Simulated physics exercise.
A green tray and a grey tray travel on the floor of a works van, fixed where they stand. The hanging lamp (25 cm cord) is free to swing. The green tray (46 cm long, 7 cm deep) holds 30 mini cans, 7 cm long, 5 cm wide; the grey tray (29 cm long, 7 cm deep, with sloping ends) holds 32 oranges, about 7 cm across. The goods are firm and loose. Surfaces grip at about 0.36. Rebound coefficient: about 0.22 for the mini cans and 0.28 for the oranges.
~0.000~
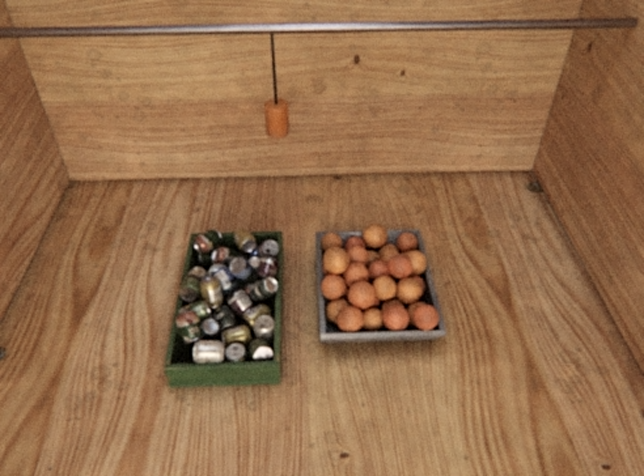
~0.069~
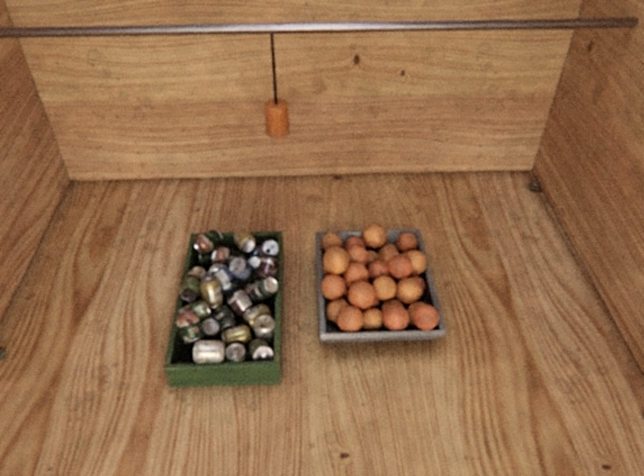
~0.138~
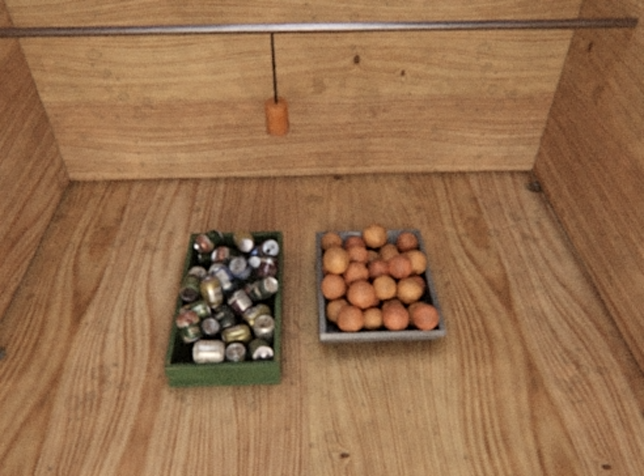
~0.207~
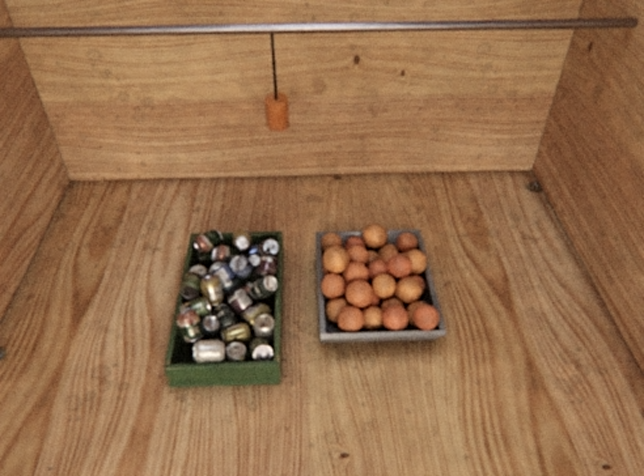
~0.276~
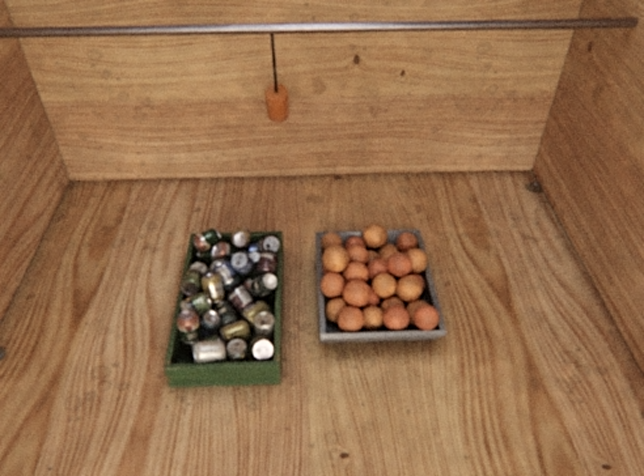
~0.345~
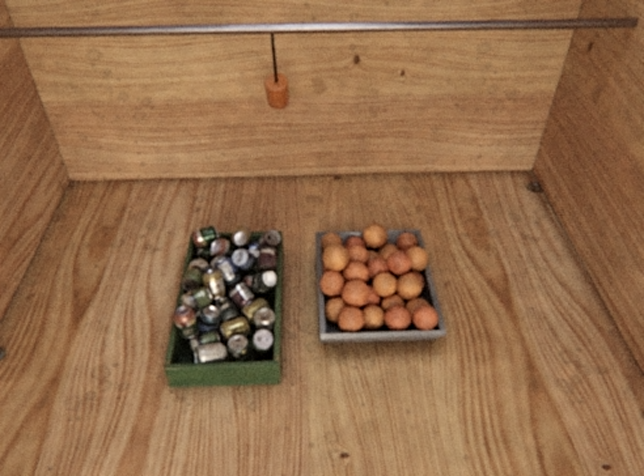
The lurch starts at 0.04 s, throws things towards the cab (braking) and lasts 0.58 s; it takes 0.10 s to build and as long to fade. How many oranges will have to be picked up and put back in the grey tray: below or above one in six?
Out of the grey tray go under a sixth of the oranges.
After 0.49 s, 0 of 30 out of the green tray and 0 of 32 out of the grey tray.
After 0.66 s, 1 of 30 out of the green tray and 0 of 32 out of the grey tray.
After 0.91 s, 1 of 30 out of the green tray and 0 of 32 out of the grey tray.
When it is over (at 1.22 s), 1 of 30 out of the green tray and 0 of 32 out of the grey tray. Asked share, 0 of 32, 0 per cent.
